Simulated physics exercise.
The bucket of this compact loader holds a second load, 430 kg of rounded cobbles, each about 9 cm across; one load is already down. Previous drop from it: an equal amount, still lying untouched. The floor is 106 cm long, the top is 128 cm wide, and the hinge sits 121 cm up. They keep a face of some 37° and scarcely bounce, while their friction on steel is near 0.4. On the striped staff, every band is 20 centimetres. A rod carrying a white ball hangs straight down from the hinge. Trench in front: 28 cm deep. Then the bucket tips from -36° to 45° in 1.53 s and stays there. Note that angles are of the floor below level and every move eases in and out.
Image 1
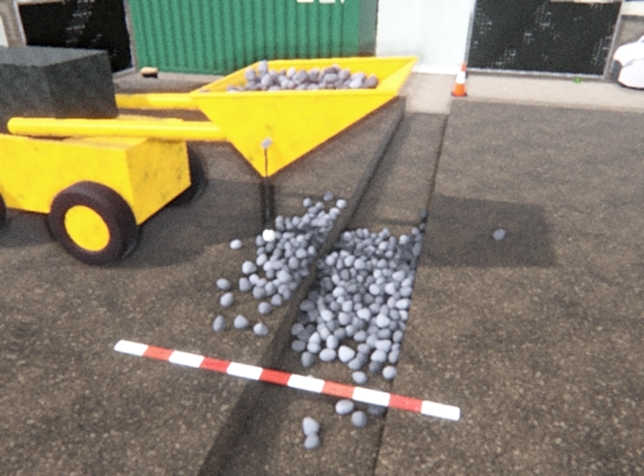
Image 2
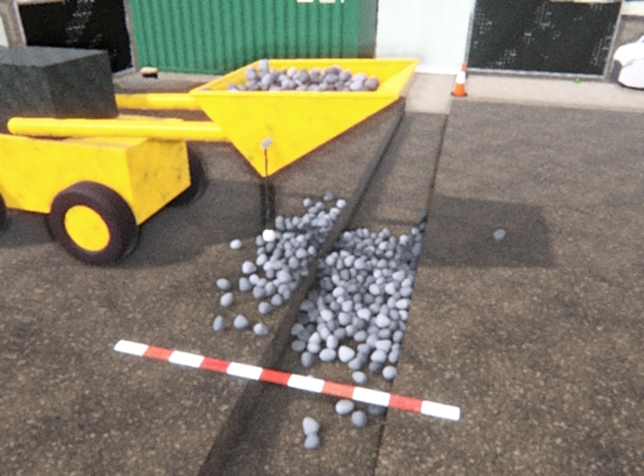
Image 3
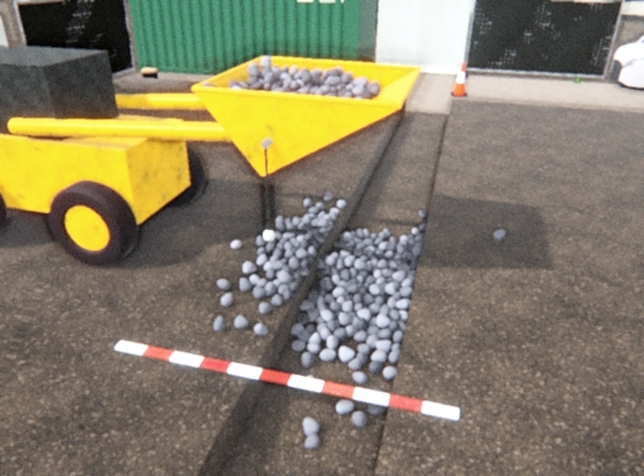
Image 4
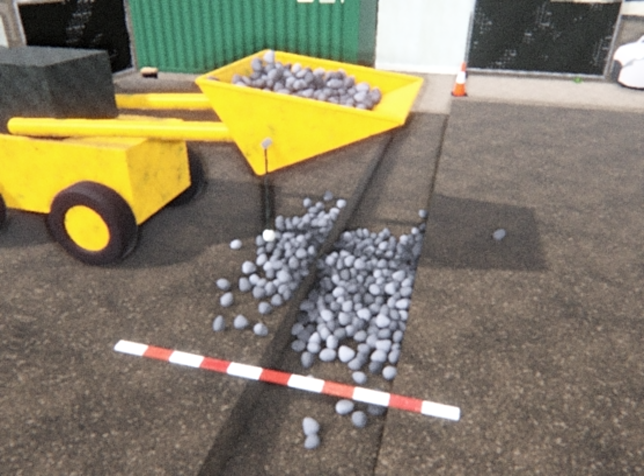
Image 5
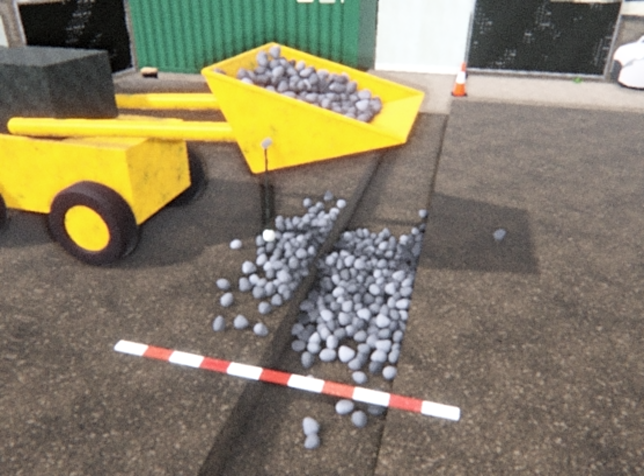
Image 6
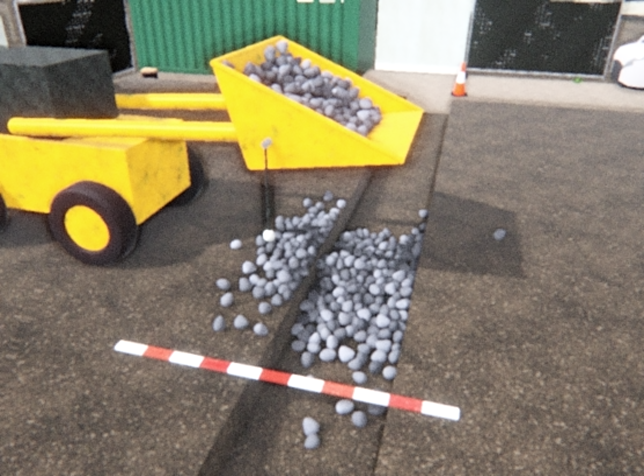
The yellow bucket of grey stones tilts forward, its right edge lowering above the trench.
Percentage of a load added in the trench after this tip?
72 per cent.
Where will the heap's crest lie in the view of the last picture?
Look near (409, 257).
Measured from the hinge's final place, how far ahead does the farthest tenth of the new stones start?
Roughly 140 centimetres.
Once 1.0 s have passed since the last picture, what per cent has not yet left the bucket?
Roughly 35 per cent of its load.
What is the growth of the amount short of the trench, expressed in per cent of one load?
Some 0 % of one load's worth.
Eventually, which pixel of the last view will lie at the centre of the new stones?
Middle: Approx. (400, 271) px.
Then, 0.5 s after the last picture the floor is at 33°; in per cent of one load, 100 in the bucket, 24 short of the trench, 75 in the trench; the foremost stones are at (425, 264).
Then, 1.0 s after the last picture the floor is at 45°; in per cent of one load, 34 in the bucket, 24 short of the trench, 140 in the trench, 2 past the trench; the foremost stones are at (432, 260).
Then, 1.4 s after the last picture the floor is at 45°; in per cent of one load, 0 in the bucket, 24 short of the trench, 154 in the trench, 21 past the trench; the foremost stones are at (493, 280).
Then, 4.1 s after the last picture the floor is at 45°; in per cent of one load, 0 in the bucket, 24 short of the trench, 148 in the trench, 28 past the trench; the foremost stones are at (607, 319). Net gain in the trench, 72.
